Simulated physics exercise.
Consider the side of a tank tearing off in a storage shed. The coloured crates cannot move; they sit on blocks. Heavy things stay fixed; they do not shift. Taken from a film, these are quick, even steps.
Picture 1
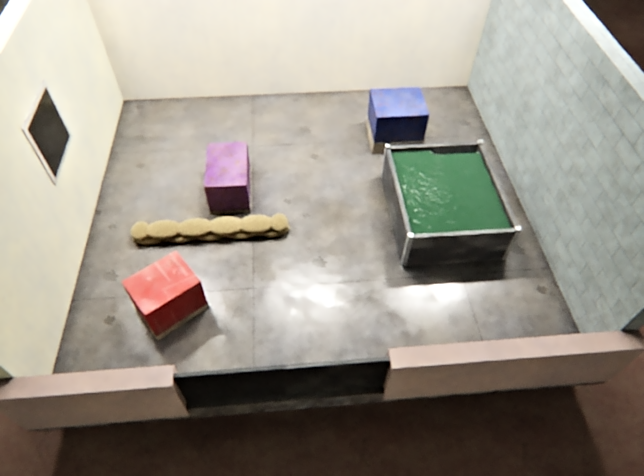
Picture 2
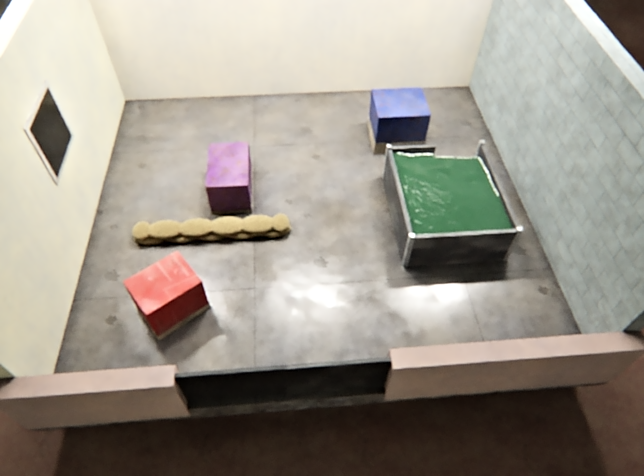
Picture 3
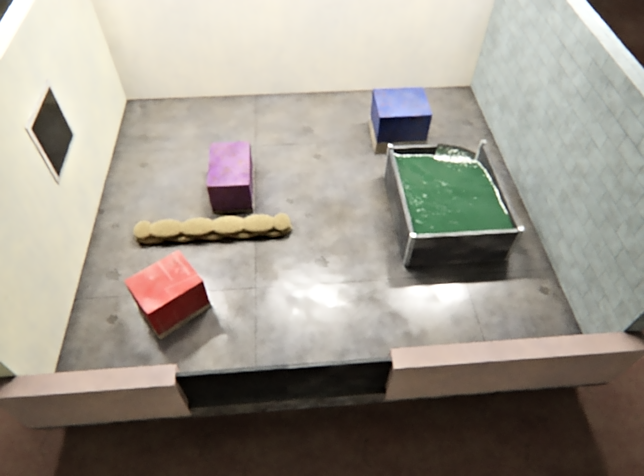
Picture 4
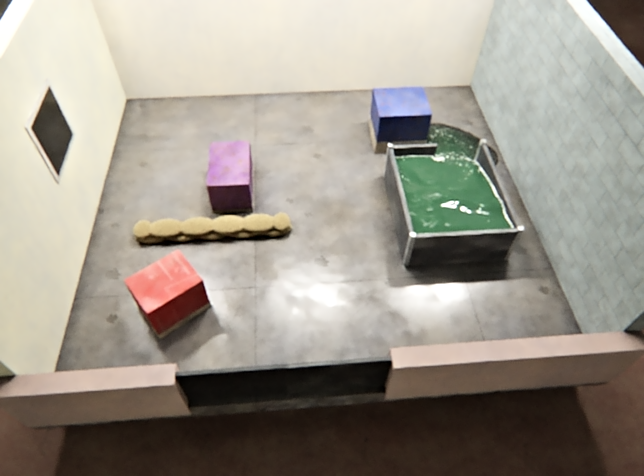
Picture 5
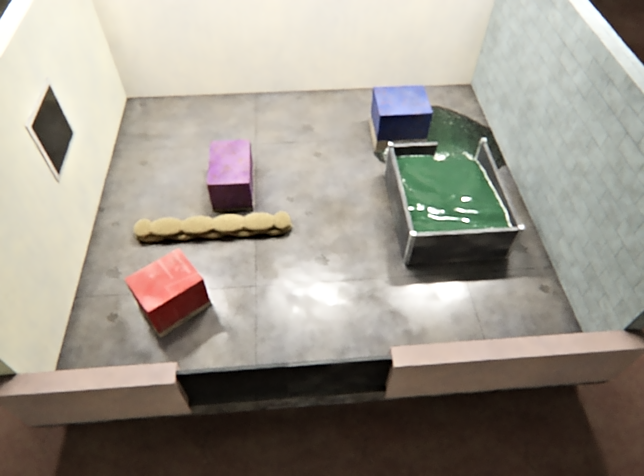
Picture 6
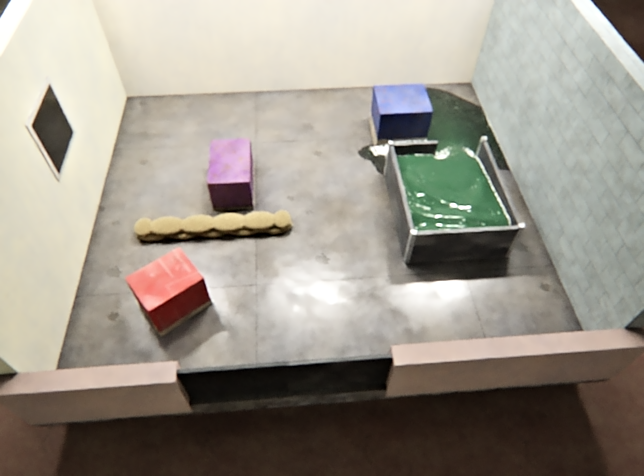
A metal-framed tank of green water stood still in a shed, then its far side gave way and the water poured out, spreading across the gray floor behind it and around the blue block.
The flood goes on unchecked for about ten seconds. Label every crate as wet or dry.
Purple crate: Wet; blue crate: Dry; red crate: Dry.
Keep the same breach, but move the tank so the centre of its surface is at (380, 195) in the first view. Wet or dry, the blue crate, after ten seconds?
Blue crate: Flooded.
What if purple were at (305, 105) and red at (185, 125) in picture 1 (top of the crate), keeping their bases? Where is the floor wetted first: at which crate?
Answer: The blue-painted one.
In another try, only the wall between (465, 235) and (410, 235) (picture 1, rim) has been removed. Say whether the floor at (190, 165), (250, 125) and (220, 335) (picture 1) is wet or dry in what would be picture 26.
The first comes out untouched, the second untouched, the third soaked.
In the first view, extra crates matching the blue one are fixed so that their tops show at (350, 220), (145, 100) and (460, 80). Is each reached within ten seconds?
Outcome, in listed order: Is missed, is missed, is inundated.
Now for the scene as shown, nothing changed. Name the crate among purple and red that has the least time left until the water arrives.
Note: The purple crate is first.
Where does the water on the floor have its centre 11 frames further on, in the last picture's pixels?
I reckon somewhere around (437, 166).
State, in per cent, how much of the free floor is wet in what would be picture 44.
Share estimate: About 60 per cent.
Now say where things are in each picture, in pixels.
The first frame shows still water in the water tank at (447, 189).
In the second frame, water pours out on the water tank's far side and has run to a hidden place.
In the third frame, the front is at a hidden place, out from the gap on the water tank's far side.
In the fourth frame, water pours out on the water tank's far side and has run to a hidden place.
In the fifth frame, water pours out on the water tank's far side and has run to (439, 109).
In the sixth frame, the front is at (430, 91), out from the gap on the water tank's far side.
A moment on, water covers 15 % of the floor; the purple crate not reached, the blue crate water round its plinth, the red crate not reached.
Next, water covers 20 % of the floor; the purple crate water round its plinth, the blue crate water round its plinth, the red crate not reached.
Then, water covers 35 % of the floor; the purple crate water round its plinth, the blue crate water round its plinth, the red crate not reached.
Later, water covers 60 % of the floor; the purple crate water round its plinth, the blue crate water round its plinth, the red crate not reached.
In the end, water covers 85 % of the floor; the purple crate was topped, the blue crate stayed above the water, the red crate stayed above the water.
